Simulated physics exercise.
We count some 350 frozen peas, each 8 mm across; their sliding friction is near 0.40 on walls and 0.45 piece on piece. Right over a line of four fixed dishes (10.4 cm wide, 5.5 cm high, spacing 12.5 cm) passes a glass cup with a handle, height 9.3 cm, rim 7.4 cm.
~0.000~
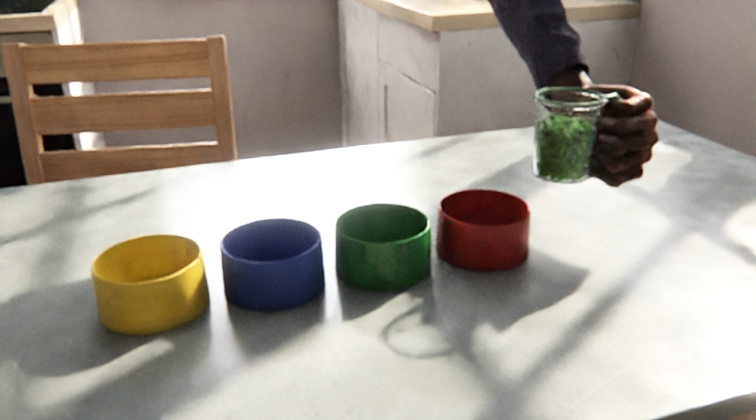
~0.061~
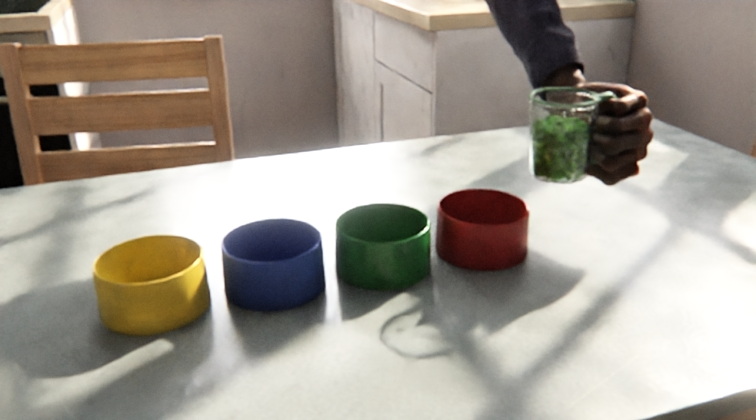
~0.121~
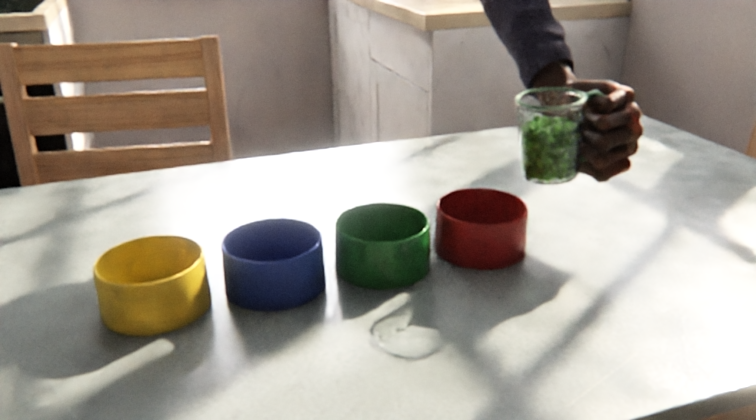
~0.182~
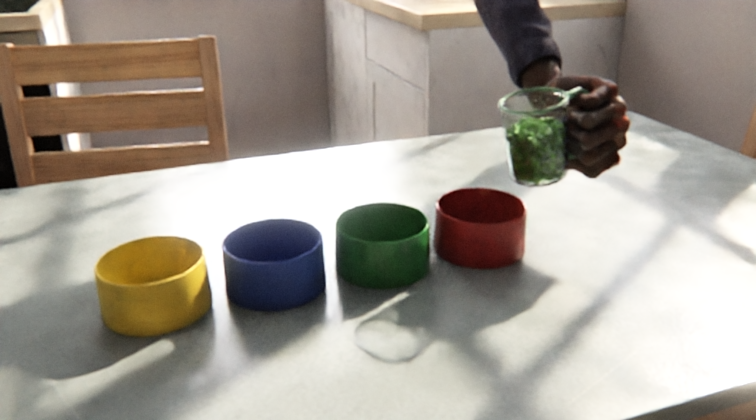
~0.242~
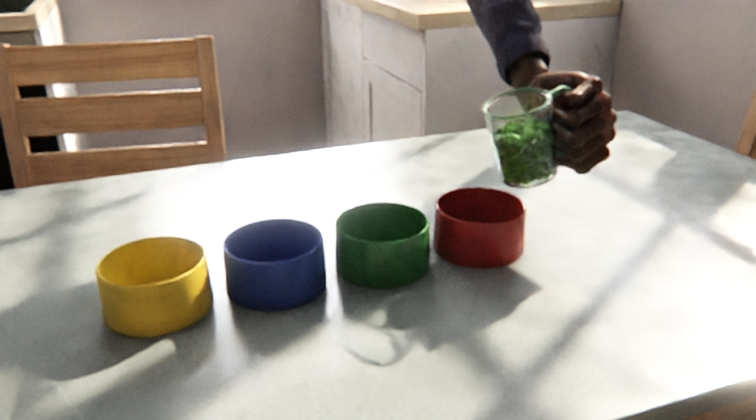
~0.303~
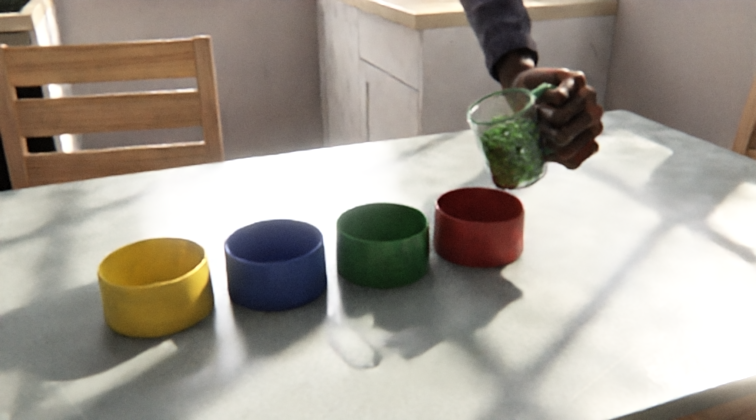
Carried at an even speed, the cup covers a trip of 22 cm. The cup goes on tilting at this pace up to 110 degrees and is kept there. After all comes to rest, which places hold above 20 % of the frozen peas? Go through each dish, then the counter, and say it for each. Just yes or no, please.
In short: Red no, blue no, green yes, yellow no, counter yes.
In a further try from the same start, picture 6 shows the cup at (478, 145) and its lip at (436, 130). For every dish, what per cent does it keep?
Kept per dish: Red = 0, blue = 10, green = 40, yellow = 0.
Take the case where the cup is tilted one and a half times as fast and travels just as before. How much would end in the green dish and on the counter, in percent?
The green dish 30, the counter 50.
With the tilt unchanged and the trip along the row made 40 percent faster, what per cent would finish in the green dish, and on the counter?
Green 50, counter 50.
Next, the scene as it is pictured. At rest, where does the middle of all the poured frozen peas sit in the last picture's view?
Resting centre estimate: Around (349, 264).
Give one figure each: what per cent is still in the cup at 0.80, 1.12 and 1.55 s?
One after the other: 100, 100, 40 in a hundred.
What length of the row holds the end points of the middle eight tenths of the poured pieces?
11 cm, roughly.
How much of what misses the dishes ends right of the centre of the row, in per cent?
Roughly 40 per cent of them.
Then, at 0.80 s, tilt 64 degrees; cup holds 100 %.
After 1.12 s, tilt 91 degrees; cup holds 100 %.
After 1.55 s, tilt 110 degrees; cup holds 40 %, blue 5 %, green 30 %.
In the end, at 2.6 s, red 0 %, blue 5 %, green 45 %, yellow 0 %, counter 50 %.
